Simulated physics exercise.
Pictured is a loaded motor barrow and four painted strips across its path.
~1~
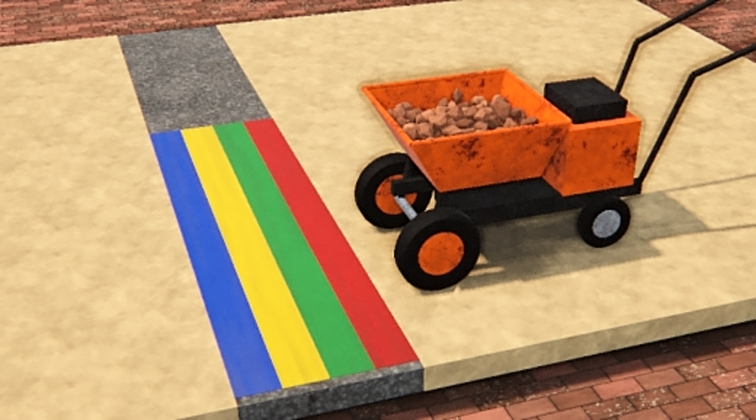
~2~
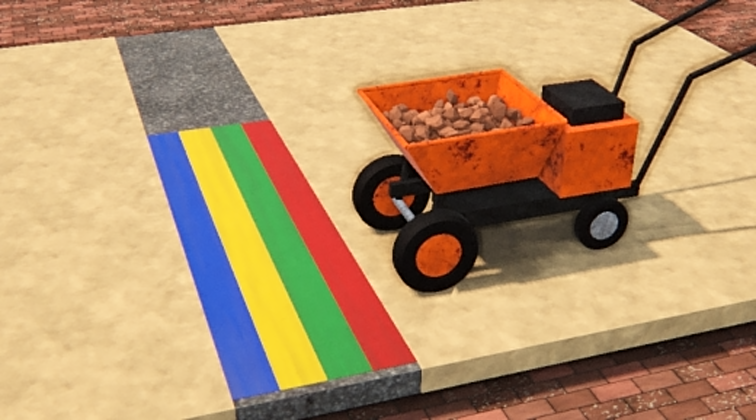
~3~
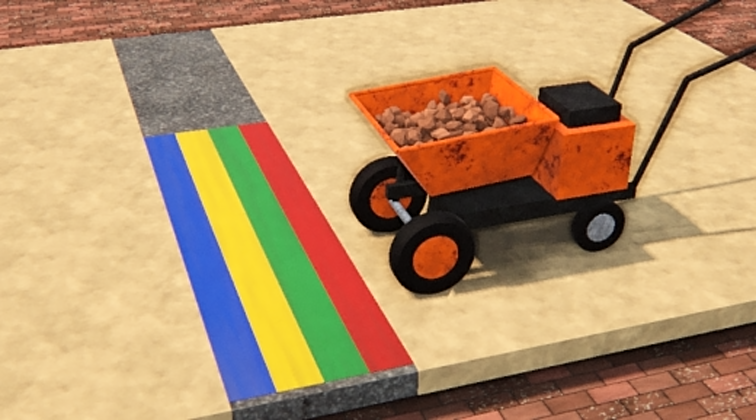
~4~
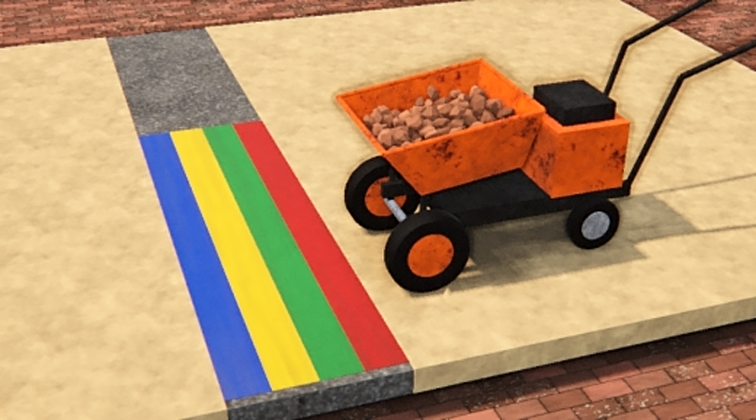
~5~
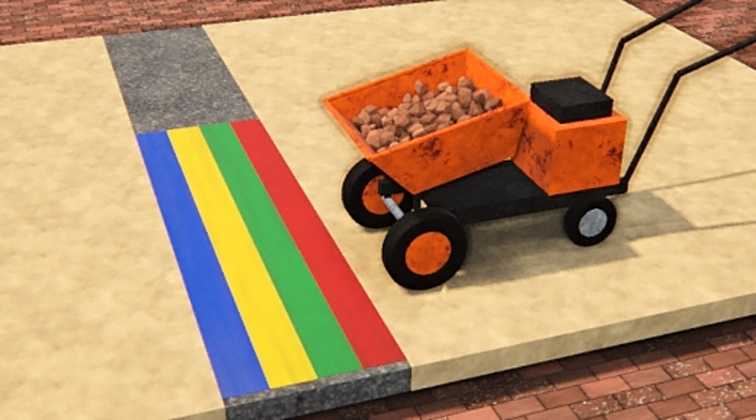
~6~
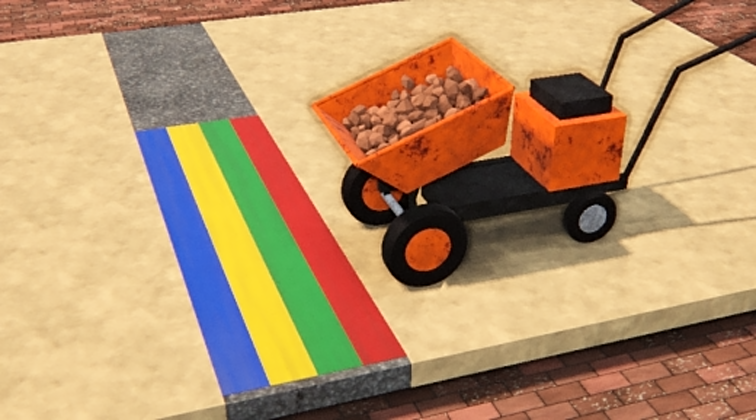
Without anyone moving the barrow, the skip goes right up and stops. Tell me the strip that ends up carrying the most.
Yellow.
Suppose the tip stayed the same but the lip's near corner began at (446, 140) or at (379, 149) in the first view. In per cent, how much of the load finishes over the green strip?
Roughly 30 per cent, then roughly 0 per cent.
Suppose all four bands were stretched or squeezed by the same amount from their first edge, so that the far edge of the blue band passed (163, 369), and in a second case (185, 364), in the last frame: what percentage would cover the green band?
Respectively 30 and 20 percent.
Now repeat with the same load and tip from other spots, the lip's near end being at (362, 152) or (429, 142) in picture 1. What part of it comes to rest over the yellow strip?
The share would be near 10 percent, and then near 30 percent.
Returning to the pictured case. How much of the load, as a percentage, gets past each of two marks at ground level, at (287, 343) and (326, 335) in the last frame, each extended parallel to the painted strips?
In order: 50 percent, then 70 percent.
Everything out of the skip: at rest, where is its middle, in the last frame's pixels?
Resting centre, last frame: Roughly (237, 273).
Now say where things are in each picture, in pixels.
In the first frame, lip of the skip (412, 145), level; top of the load (451, 124), lumps of rubble; red strip (376, 327); green strip (334, 335); yellow strip (290, 343); blue strip (244, 352).
In the second frame, lip of the skip (407, 147), level; top of the load (447, 126).
In the third frame, lip of the skip (398, 152), tipped barely; top of the load (451, 122).
In the fourth frame, lip of the skip (385, 155), tipped a little; top of the load (450, 112).
In the fifth frame, lip of the skip (371, 159), tipped a little; top of the load (457, 111).
In the sixth frame, lip of the skip (358, 165), tipped clearly; top of the load (463, 102); red strip (364, 323); green strip (321, 332); yellow strip (277, 341); blue strip (232, 350).
Just after the last frame, skip tipped steeply; every one in the skip.
A moment on, skip tipped right over; the larger part in the skip; about a tenth over the green strip; roughly a quarter over the yellow strip; just a few over the blue strip; just a few falling.
Further on, skip tipped right over; roughly a quarter in the skip; about a tenth over the green strip; roughly a third over the yellow strip; roughly a quarter over the blue strip; about a tenth off the paint.
When it is over, skip tipped right over; roughly a quarter in the skip; not one over the red strip; about a tenth over the green strip; roughly a third over the yellow strip; roughly a quarter over the blue strip; about a tenth off the paint.
